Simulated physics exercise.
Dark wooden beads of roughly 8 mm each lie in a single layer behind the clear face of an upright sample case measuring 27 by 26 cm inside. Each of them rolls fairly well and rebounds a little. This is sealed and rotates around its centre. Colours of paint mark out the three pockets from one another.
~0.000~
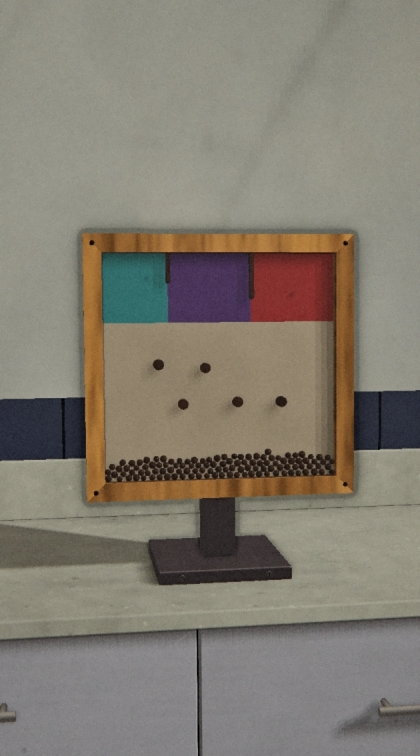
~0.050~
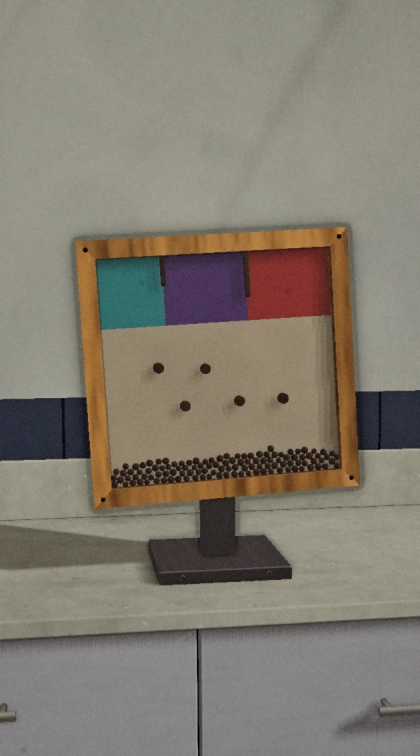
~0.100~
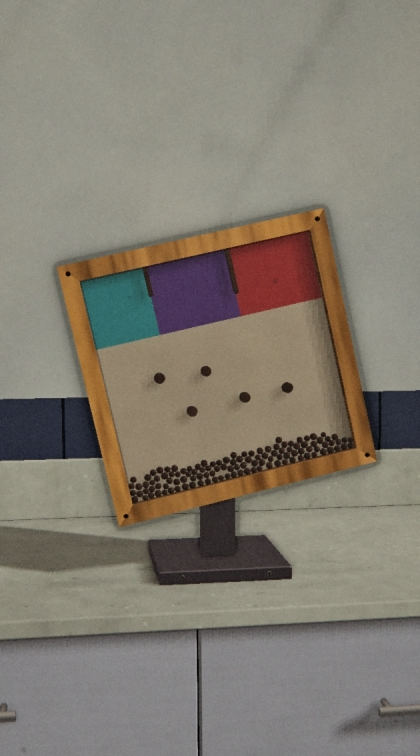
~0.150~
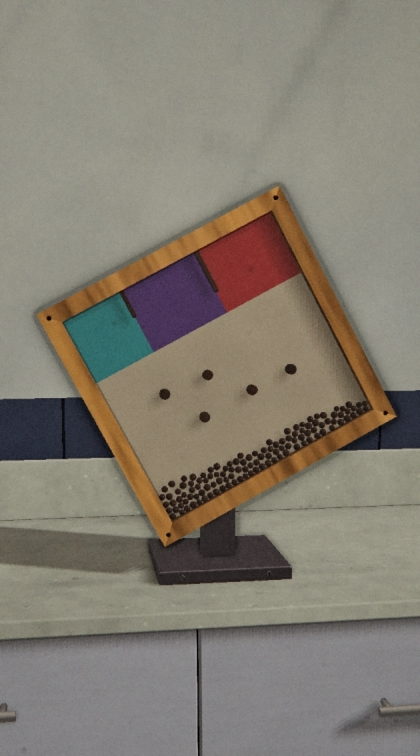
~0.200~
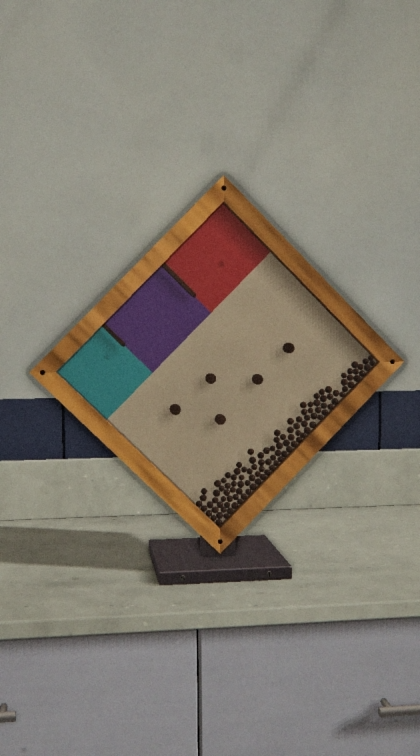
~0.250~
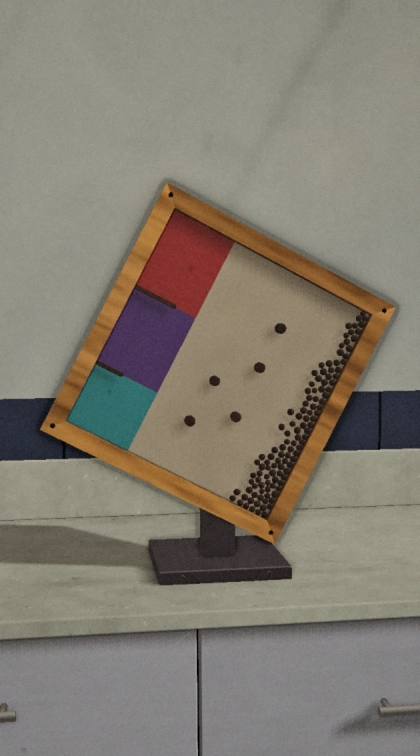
A wood-framed case with red, purple and turquoise sections turning anticlockwise on its stand, dark beads shifting along its lower edge.
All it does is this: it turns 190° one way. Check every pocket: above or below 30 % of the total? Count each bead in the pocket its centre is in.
Red below, purple above, turquoise above 30 %.
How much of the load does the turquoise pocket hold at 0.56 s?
Share: About 20 percent.
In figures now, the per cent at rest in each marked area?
Tally: Red pocket = 20; purple pocket = 35; turquoise pocket = 45.
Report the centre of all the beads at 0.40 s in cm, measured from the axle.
Right by about 11 cm and below by about 1 cm.
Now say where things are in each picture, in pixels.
The first frame shows level; about 120 beads; beads centred (222, 467); top one (268, 452); red (292, 287), purple (209, 288), turquoise (135, 288).
The second frame shows turned 3° anticlockwise; beads centred (226, 467); top one (271, 449); 5 fixed pegs, one at (185, 406).
The third frame shows turned 12° anticlockwise; beads centred (237, 465); top one (323, 435); wall ends (151, 295), (236, 292).
The fourth frame shows turned 28° anticlockwise; beads centred (256, 460); top one (365, 403).
The fifth frame shows turned 45° anticlockwise; beads centred (278, 448); top one (371, 358).
The sixth frame shows turned 62° anticlockwise; beads centred (296, 431); top one (363, 314); red (185, 264), purple (146, 340), turquoise (112, 406).
After 0.40 s, it stands 114° anticlockwise; the beads' middle is 11 cm right of and 1 cm below the centre; nothing in the marked areas.
After 0.56 s, it stands 169° anticlockwise; the beads' middle is 8 cm right of and level with the centre; purple 5 %, turquoise 20 %.
After 0.69 s, it has come round 190° anticlockwise; the beads' middle is 6 cm right of and 5 cm below the centre; red 10 %, purple 10 %, turquoise 40 %.
Settled by 1.6 s, it has come round 190° anticlockwise; red 20 %, purple 35 %, turquoise 45 %.
